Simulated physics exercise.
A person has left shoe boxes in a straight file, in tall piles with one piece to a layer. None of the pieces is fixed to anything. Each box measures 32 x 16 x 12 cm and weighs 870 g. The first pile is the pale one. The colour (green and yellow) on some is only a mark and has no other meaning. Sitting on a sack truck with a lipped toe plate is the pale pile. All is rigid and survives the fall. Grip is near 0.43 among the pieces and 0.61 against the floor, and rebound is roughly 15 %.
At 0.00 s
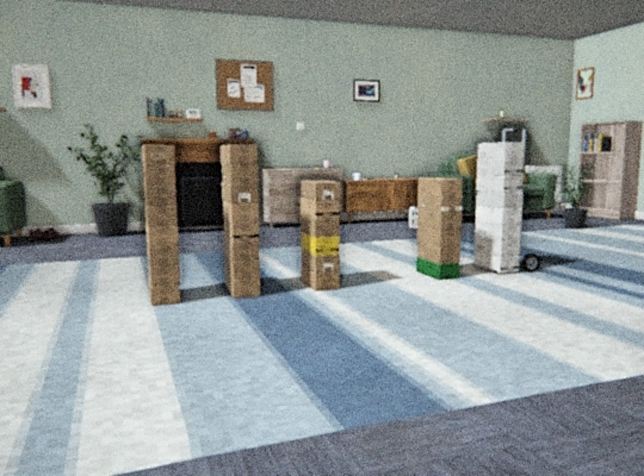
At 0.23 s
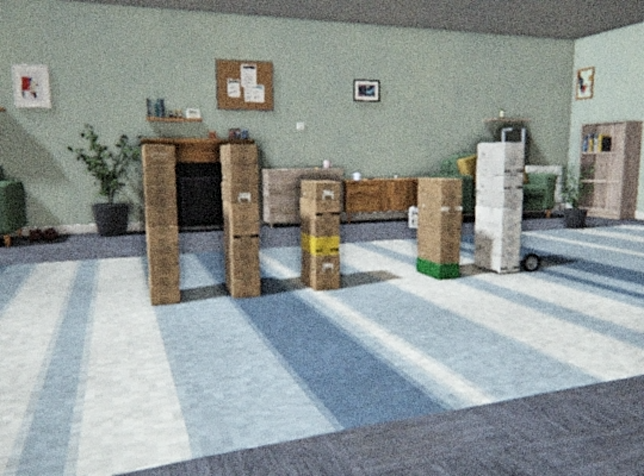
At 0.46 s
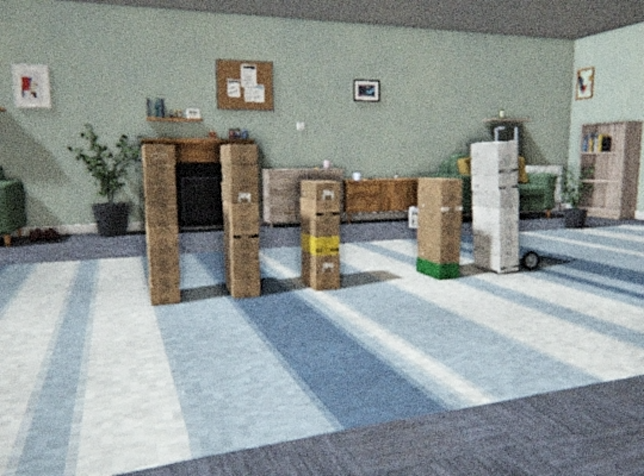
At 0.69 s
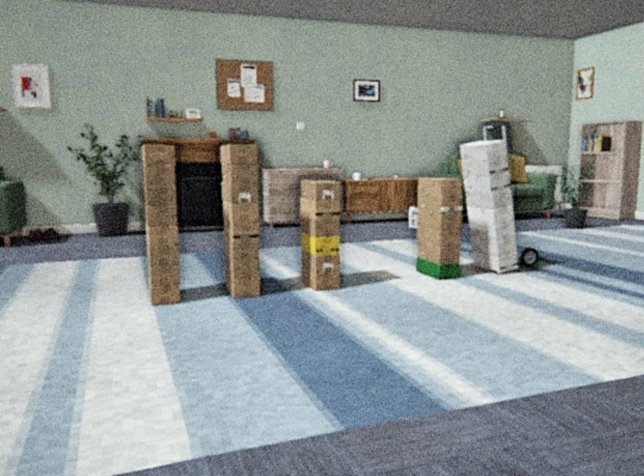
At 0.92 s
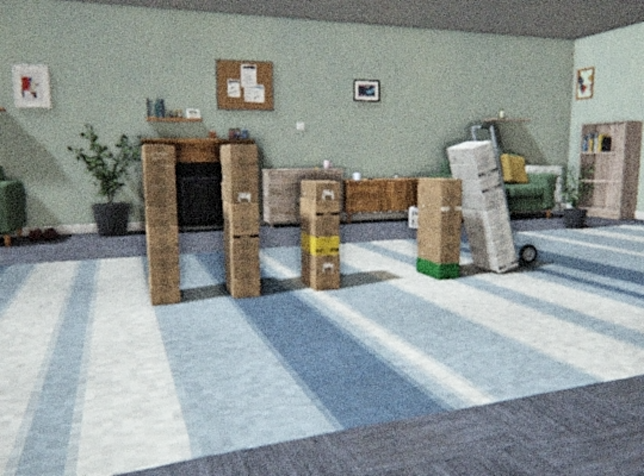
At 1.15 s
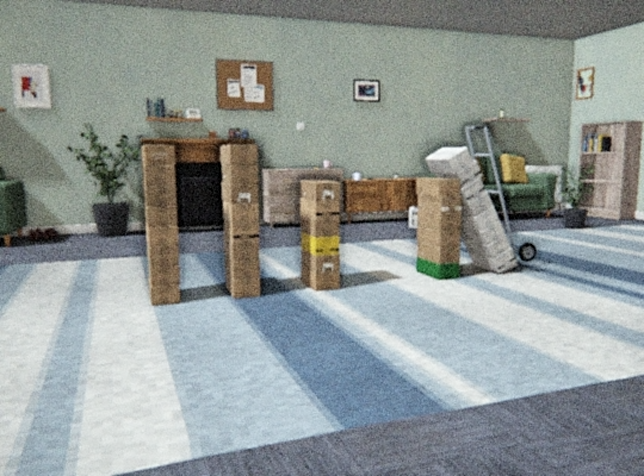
The pale stack of boxes on the sack truck stood upright, then tilted left toward the row of brown stacks, slowly at first, its top finally leaning farther than the truck's frame behind it.
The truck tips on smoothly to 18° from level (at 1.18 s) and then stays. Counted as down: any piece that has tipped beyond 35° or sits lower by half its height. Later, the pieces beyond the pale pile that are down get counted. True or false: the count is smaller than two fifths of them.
True.
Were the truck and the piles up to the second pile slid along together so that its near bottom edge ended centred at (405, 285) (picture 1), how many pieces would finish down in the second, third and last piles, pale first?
Down by pile: Second 5, third 5, last 7.
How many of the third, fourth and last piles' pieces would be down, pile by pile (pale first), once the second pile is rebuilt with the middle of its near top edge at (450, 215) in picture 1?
The tally would be third 0, then fourth 0, then last 0.
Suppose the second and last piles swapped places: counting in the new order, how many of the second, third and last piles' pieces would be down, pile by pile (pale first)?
Then second 7, third 5, last 0.
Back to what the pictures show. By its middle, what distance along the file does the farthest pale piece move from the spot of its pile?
Roughly 125 cm.
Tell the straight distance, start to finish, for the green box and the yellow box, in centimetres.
Green ends up some 0 cm away; yellow ends up some 0 cm away.
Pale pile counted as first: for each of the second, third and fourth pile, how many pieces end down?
From the second pile 5, from the third pile 0 and from the fourth pile 0.
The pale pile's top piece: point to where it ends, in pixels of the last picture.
Resting point in the last picture: Around (338, 248).
After 1.38 s, 8 of the pale pile down; none of the 28 other boxes down, 5 disturbed.
After 1.66 s, 8 of the pale pile down; 5 of the 28 other boxes down.
After 1.96 s, 8 of the pale pile down; 5 of the 28 other boxes down; green box shifted 11 mm.
At rest (3.0 s), 8 of the pale pile down; 5 of the 28 other boxes down; green box shifted 11 mm; yellow box shifted 12 mm. That is 18 per cent. As the last picture would show them, middles, green box near (436, 268), yellow box near (318, 243).
